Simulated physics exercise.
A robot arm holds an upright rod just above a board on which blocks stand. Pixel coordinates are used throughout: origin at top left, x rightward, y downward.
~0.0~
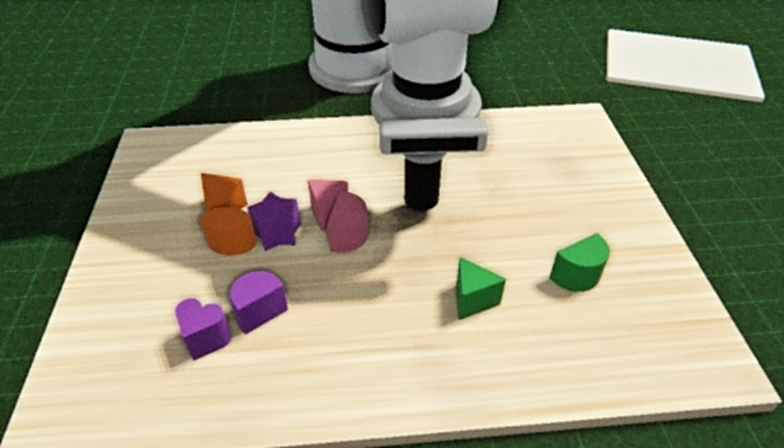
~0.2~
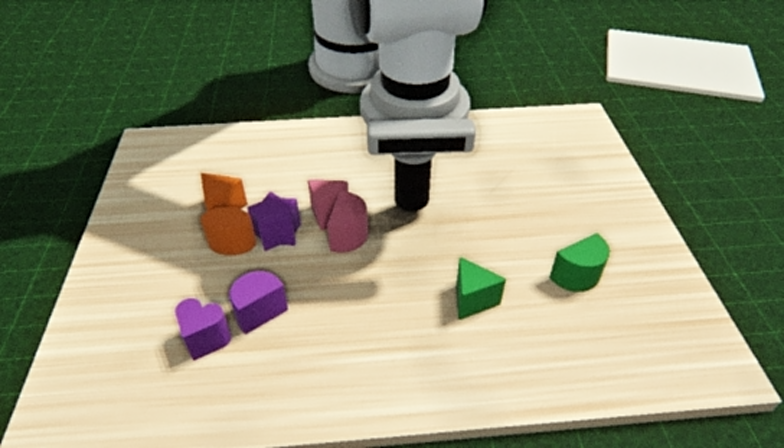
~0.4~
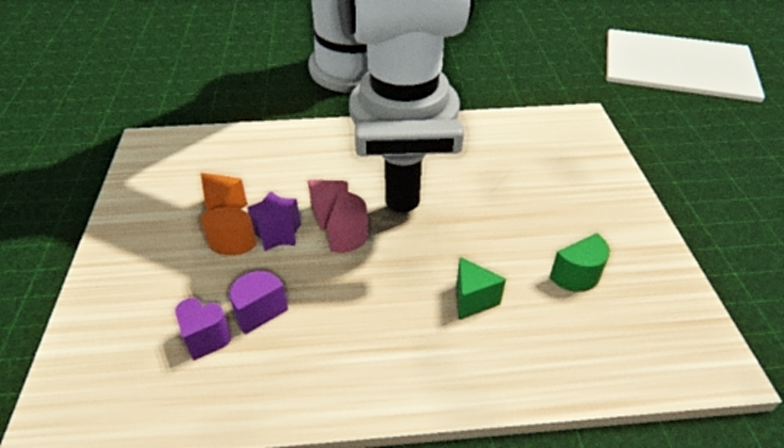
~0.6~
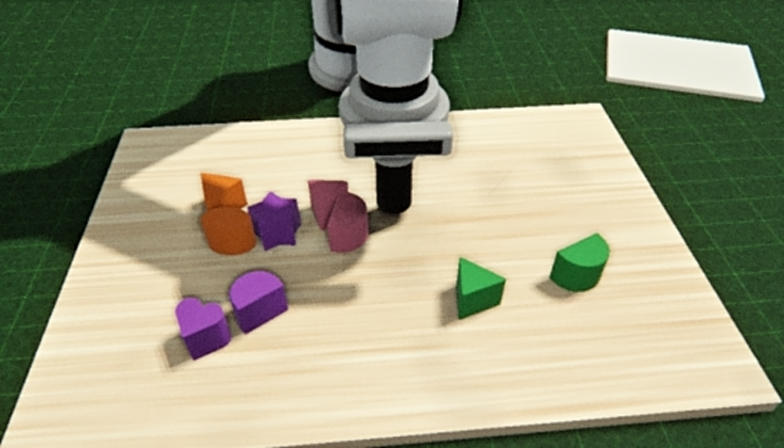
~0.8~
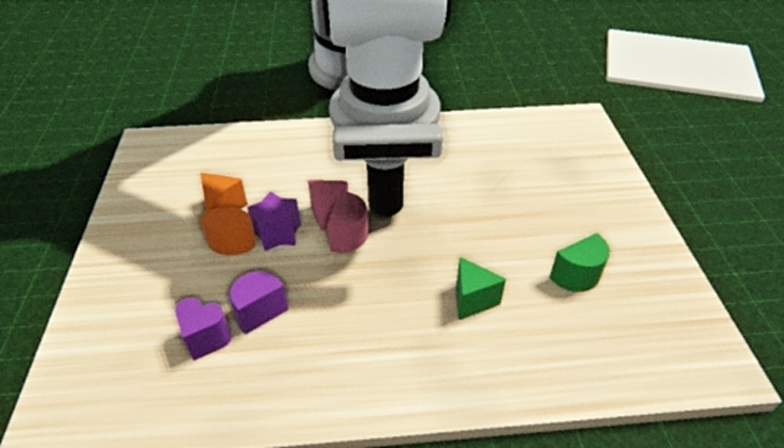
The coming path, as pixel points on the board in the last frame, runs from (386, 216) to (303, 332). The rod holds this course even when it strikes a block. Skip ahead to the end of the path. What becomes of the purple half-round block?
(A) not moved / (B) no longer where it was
A (not moved)
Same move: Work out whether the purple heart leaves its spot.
If the rod follows that path, the purple heart stays in its place.
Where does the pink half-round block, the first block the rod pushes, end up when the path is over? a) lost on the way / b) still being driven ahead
a - lost on the way.
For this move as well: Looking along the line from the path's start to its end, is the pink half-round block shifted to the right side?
Yes, that is how it ends up.
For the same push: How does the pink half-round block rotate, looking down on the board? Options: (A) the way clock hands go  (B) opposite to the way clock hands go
That would be A.
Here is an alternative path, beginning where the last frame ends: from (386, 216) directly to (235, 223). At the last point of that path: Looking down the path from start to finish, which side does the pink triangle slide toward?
Slides right.
What follows on the original path. One third of the way, rod at (362, 239); pink half-round block at (318, 228), turned 40° clockwise.
Two thirds of the way, rod at (333, 279); pink half-round block at (298, 240), turned 90° clockwise.
At the end, rod at (301, 322); purple heart not moved; purple half-round block not moved; pink half-round block at (298, 240), turned 90° clockwise.
